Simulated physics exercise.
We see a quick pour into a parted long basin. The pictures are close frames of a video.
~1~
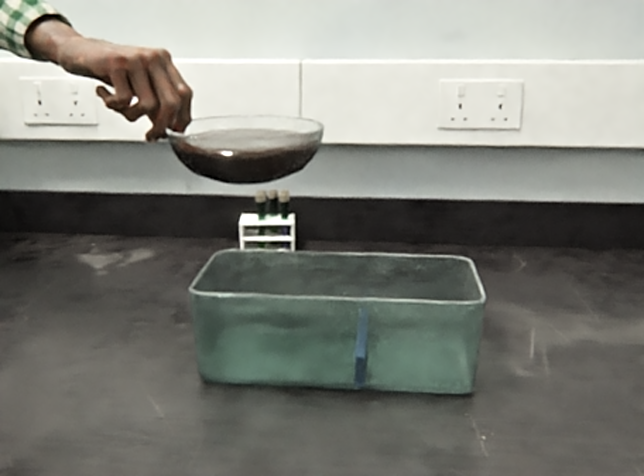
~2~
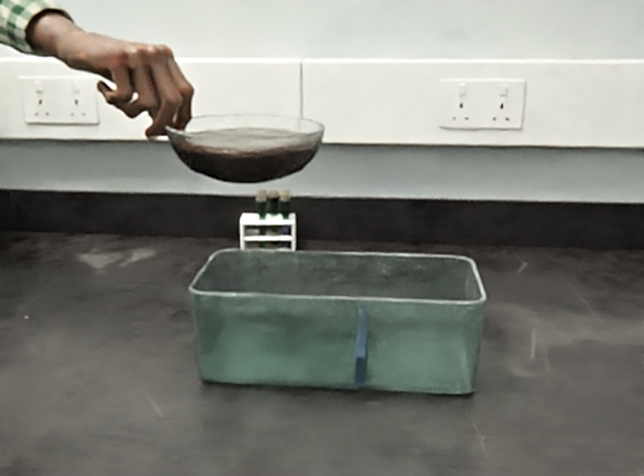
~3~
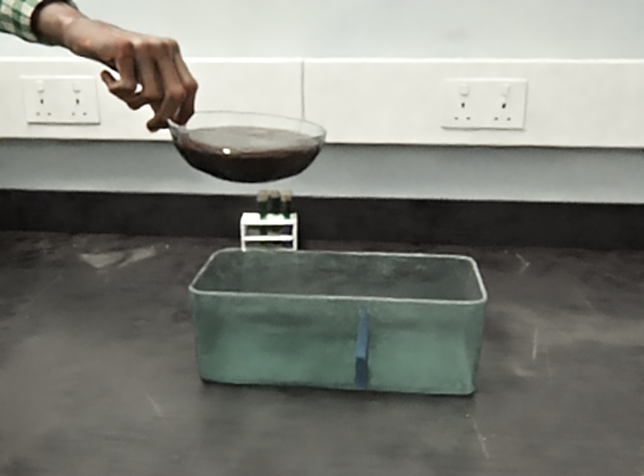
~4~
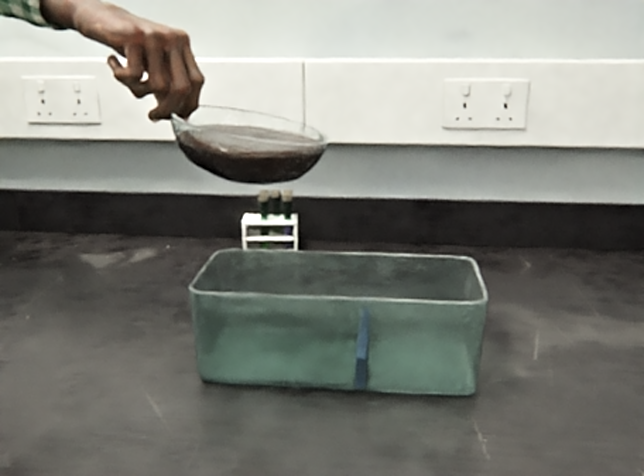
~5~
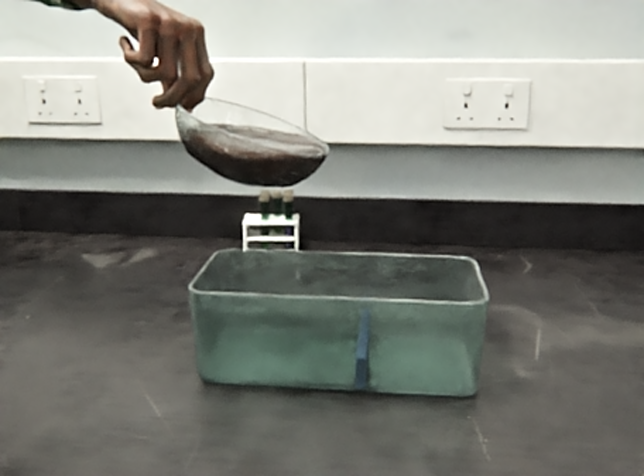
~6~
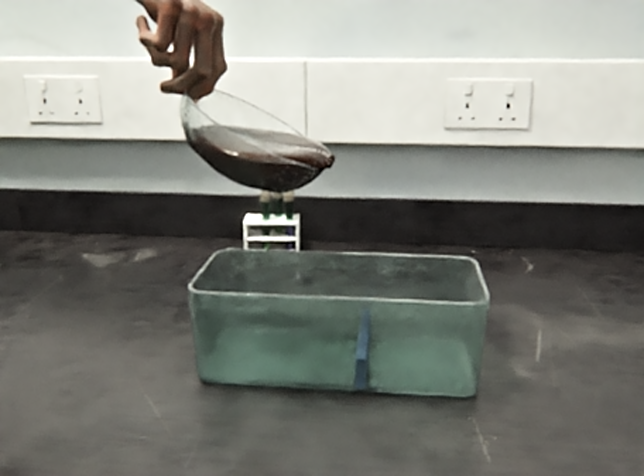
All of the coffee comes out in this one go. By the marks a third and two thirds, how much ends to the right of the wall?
The share right of the wall is between a third and two thirds.
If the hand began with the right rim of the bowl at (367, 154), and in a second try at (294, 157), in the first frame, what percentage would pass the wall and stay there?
In turn 70 and 15 in a hundred.
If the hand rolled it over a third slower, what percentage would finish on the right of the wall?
Some 60 per cent.
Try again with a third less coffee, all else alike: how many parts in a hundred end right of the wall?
Roughly 45 in a hundred.
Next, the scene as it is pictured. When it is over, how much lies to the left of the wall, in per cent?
It comes to 50 per cent or so.
A moment on, the bowl is tipped on its side and 8 per cent is still to pour, 11 is left of the wall and 40 right of it.
Next, the bowl is tipped on its side and 0 per cent is still to pour, 41 is left of the wall and 49 right of it.
Then the bowl is tipped on its side and 0 per cent is still to pour, 48 is left of the wall and 50 right of it.
Later the bowl is tipped on its side and 0 per cent is still to pour, 50 is left of the wall and 48 right of it.
In the end 50 per cent lies left of the wall, 48 right of it and 2 outside.
